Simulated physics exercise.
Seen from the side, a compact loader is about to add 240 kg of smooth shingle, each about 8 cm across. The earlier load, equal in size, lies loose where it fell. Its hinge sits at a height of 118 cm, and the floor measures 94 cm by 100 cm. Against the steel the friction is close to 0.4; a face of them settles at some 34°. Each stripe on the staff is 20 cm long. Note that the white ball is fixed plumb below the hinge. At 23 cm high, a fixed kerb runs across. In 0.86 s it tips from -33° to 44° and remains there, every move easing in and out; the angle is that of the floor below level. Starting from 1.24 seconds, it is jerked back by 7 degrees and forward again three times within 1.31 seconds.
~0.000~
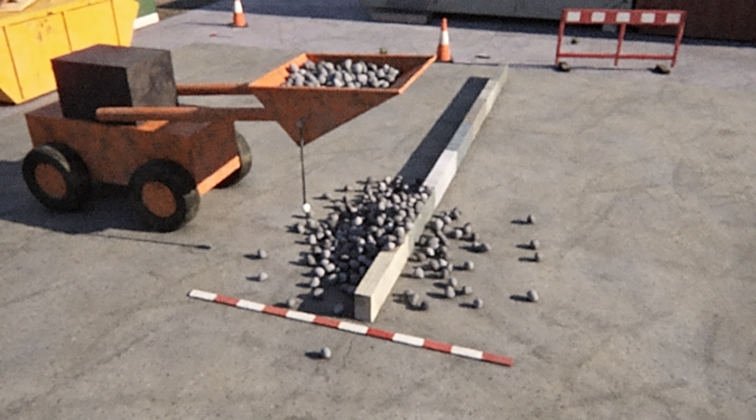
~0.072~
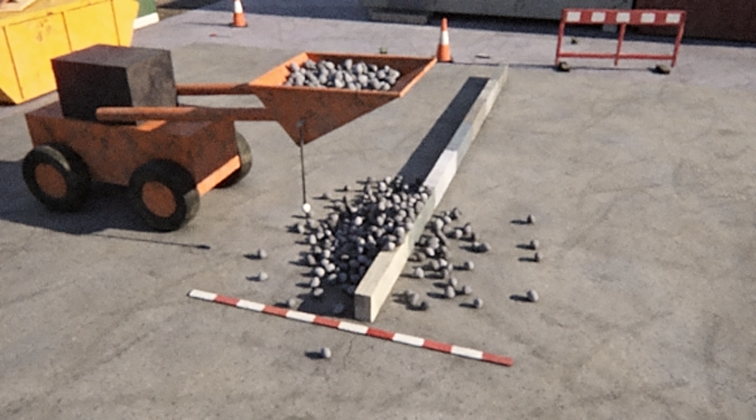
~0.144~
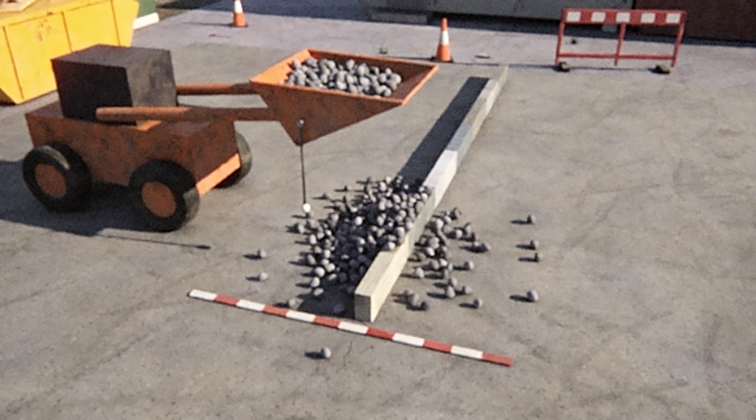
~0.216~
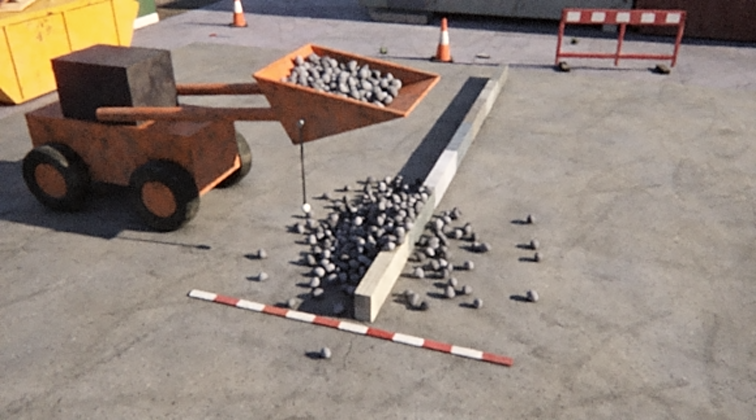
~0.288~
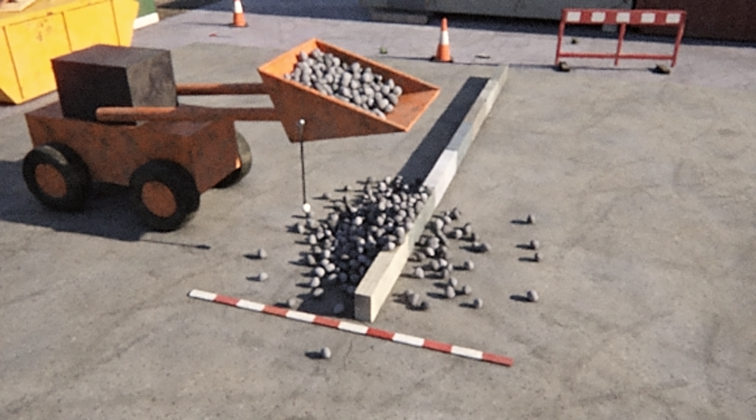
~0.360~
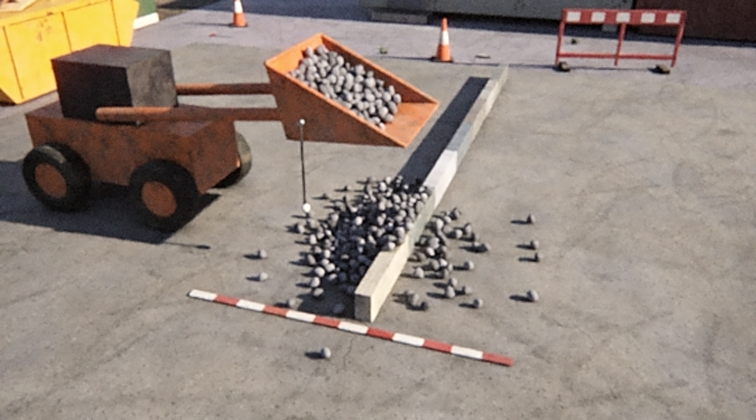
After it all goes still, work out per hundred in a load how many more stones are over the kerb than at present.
Around 74 stones per hundred.
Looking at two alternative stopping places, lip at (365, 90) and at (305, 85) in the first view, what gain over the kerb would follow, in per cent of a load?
30 % and 0 %.
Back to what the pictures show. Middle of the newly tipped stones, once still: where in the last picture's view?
(460, 247).
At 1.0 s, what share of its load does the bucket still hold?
Held: Around 70 % of the load.
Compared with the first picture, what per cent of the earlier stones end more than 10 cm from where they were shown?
10 %.
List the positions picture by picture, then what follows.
In the first picture, the bucket is at -33°, its lip at (400, 92); the top of the load is at (357, 72). The earlier load is highest near (408, 207), 28 cm above ground level, 90 % on this side of the kerb, 10 % over the kerb.
In the second picture, lip at (401, 95), floor tilted -31°, highest stones at (344, 69); the stones move at 0.1 m/s on average.
In the third picture, lip at (403, 103), floor tilted -27°, highest stones at (327, 68); the stones move at 0.3 m/s on average.
In the fourth picture, lip at (406, 115), floor tilted -21°, highest stones at (312, 64); the stones move at 0.3 m/s on average.
In the fifth picture, lip at (407, 130), floor tilted -13°, highest stones at (314, 59); the stones move at 0.4 m/s on average.
In the sixth picture, the bucket is at -4°, its lip at (405, 147); the top of the load is at (317, 56); the stones move at 0.4 m/s on average.
After 0.6 s the floor is at 31°; in per cent of one load, 100 in the bucket, 90 on this side of the kerb, 10 over the kerb; the foremost stones are at (505, 263).
After 1.0 s the floor is at 44°; in per cent of one load, 72 in the bucket, 117 on this side of the kerb, 11 over the kerb; the foremost stones are at (505, 263).
After 3.0 s the floor is at 44°; in per cent of one load, 0 in the bucket, 116 on this side of the kerb, 84 over the kerb; the foremost stones are at (627, 266).
After 5.6 s the floor is at 44°; in per cent of one load, 0 in the bucket, 116 on this side of the kerb, 84 over the kerb; the foremost stones are at (627, 266). Net gain over the kerb, 74.
